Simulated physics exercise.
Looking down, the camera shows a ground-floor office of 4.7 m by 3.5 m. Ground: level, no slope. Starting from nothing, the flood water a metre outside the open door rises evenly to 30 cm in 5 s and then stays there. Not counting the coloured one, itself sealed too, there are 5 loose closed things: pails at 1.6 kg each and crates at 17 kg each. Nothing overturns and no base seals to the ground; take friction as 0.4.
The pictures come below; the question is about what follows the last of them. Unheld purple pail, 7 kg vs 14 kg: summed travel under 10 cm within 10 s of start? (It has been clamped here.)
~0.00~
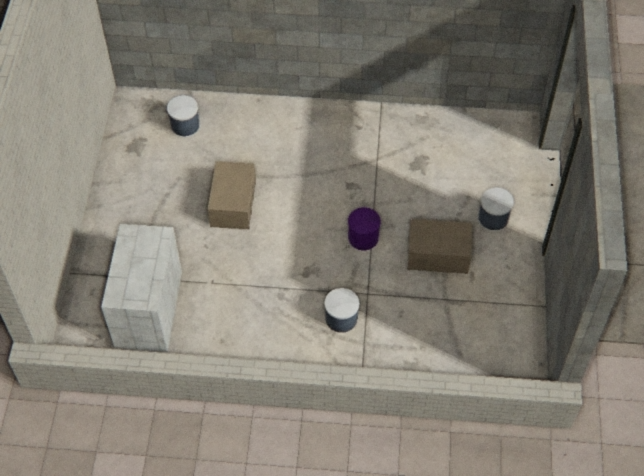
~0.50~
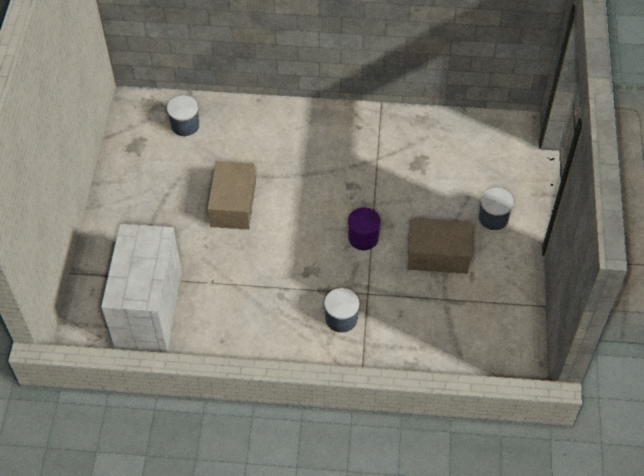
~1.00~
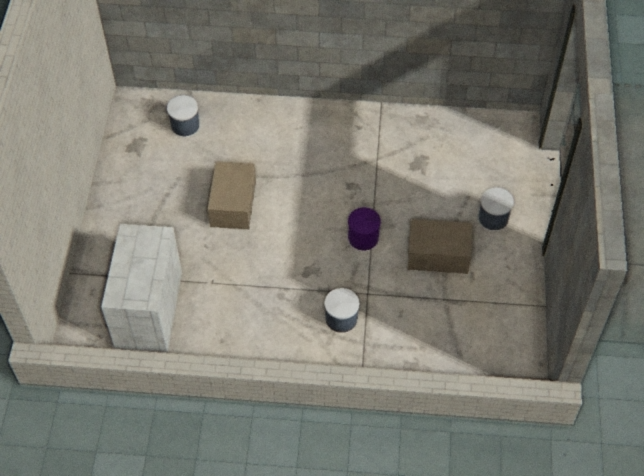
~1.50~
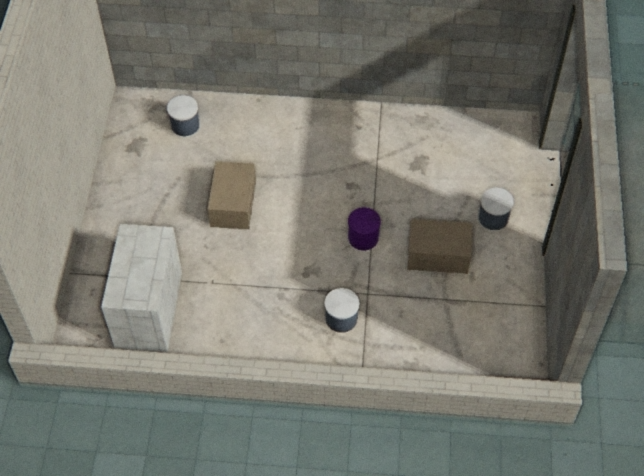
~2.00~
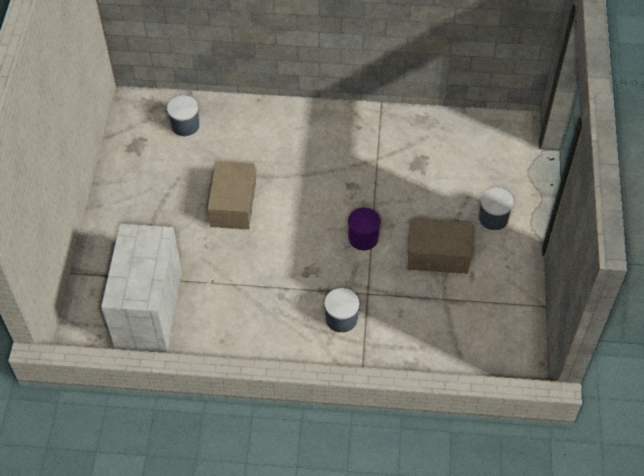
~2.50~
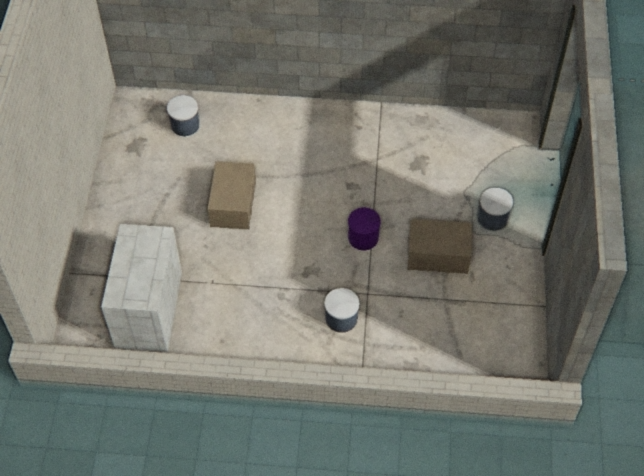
Neither.
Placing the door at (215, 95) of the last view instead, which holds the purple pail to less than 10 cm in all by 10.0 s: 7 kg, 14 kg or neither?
So only the heavy mass does it.
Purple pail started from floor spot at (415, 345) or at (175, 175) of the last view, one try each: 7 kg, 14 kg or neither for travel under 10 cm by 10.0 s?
In that order: Just the heavier works; no load works.
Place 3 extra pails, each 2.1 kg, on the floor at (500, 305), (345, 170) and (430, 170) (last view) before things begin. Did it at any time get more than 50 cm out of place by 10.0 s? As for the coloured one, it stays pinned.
Result, in order - falls shy; exceeds it; exceeds it.
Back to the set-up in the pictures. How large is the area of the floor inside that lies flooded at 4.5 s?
Somewhere about 7.0 m2, give or take.
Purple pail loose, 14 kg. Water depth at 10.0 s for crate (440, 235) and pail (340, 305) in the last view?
Some 7 cm at the first, some 14 cm at the second.
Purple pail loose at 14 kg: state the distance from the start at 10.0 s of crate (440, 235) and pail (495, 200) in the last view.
First 80 cm, then 400 cm.
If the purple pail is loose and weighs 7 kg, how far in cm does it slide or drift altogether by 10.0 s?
Roughly 250 cm.
After 3.5 s the purple pail would be 0 cm from its start with 7 kg and 0 cm from its start with 14 kg; 0 cm of water round it then.
After 4.5 s the purple pail would be 4 cm from its start with 7 kg and 0 cm from its start with 14 kg; 5 cm of water round it then.
After 7.0 s the purple pail would be 160 cm from its start with 7 kg and 53 cm from its start with 14 kg; 6 cm of water round it then.
After 10.0 s the purple pail would be 130 cm from its start with 7 kg and 71 cm from its start with 14 kg; 15 cm of water round it then.
